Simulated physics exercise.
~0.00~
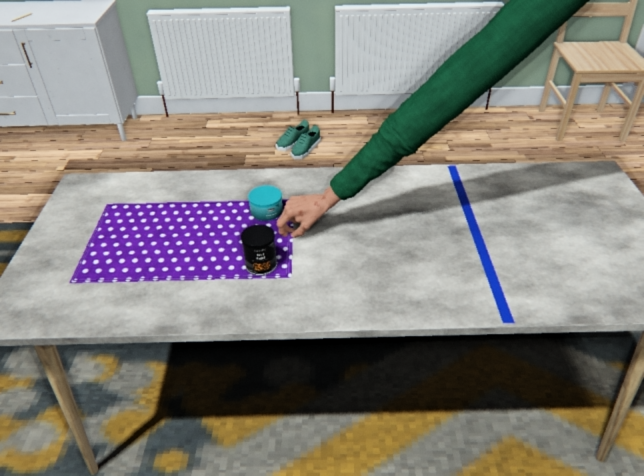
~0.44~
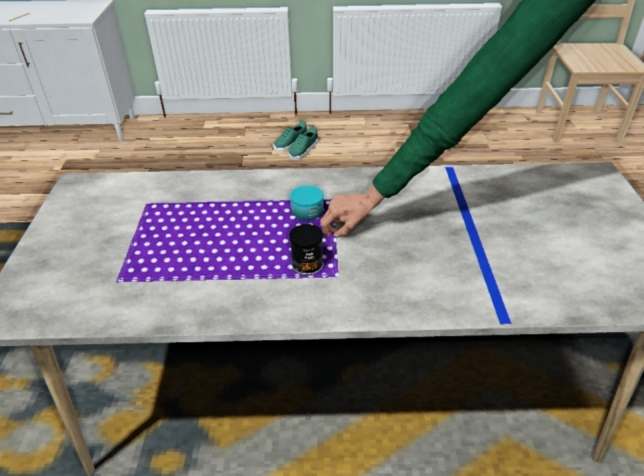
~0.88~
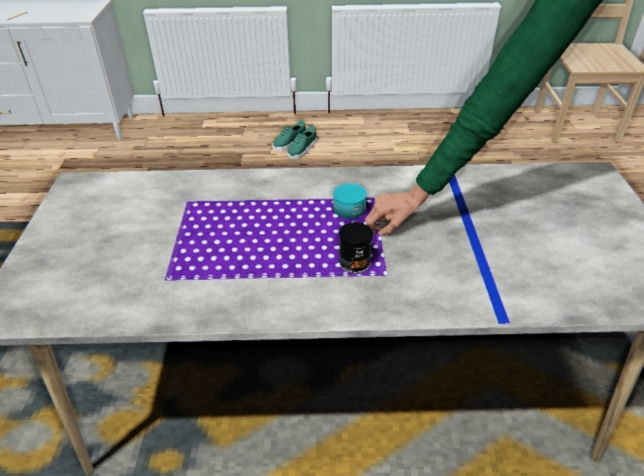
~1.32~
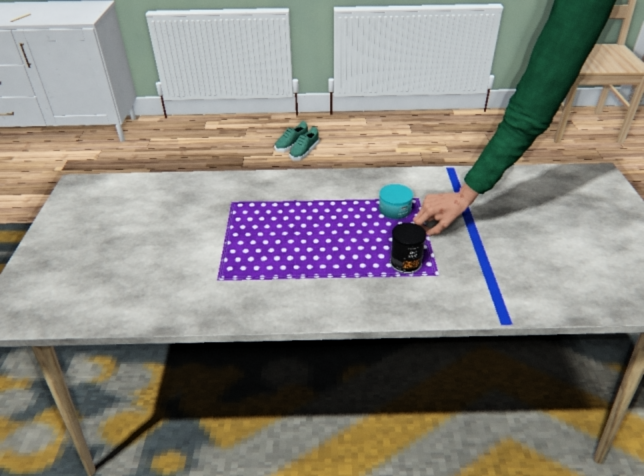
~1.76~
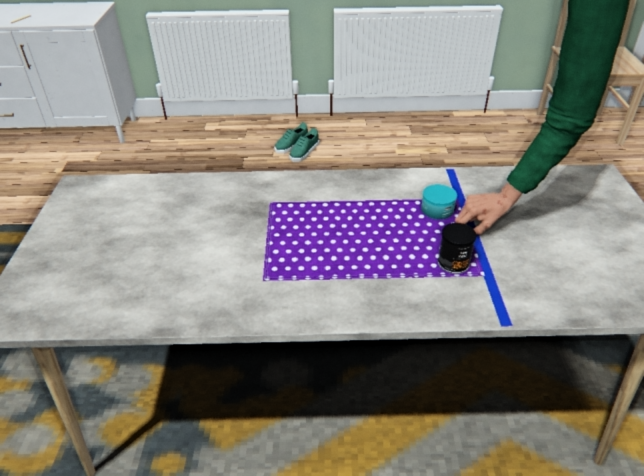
A green-sleeved arm pulling a purple polka-dot cloth right across a table to blue tape, black tin and turquoise tub staying aboard.
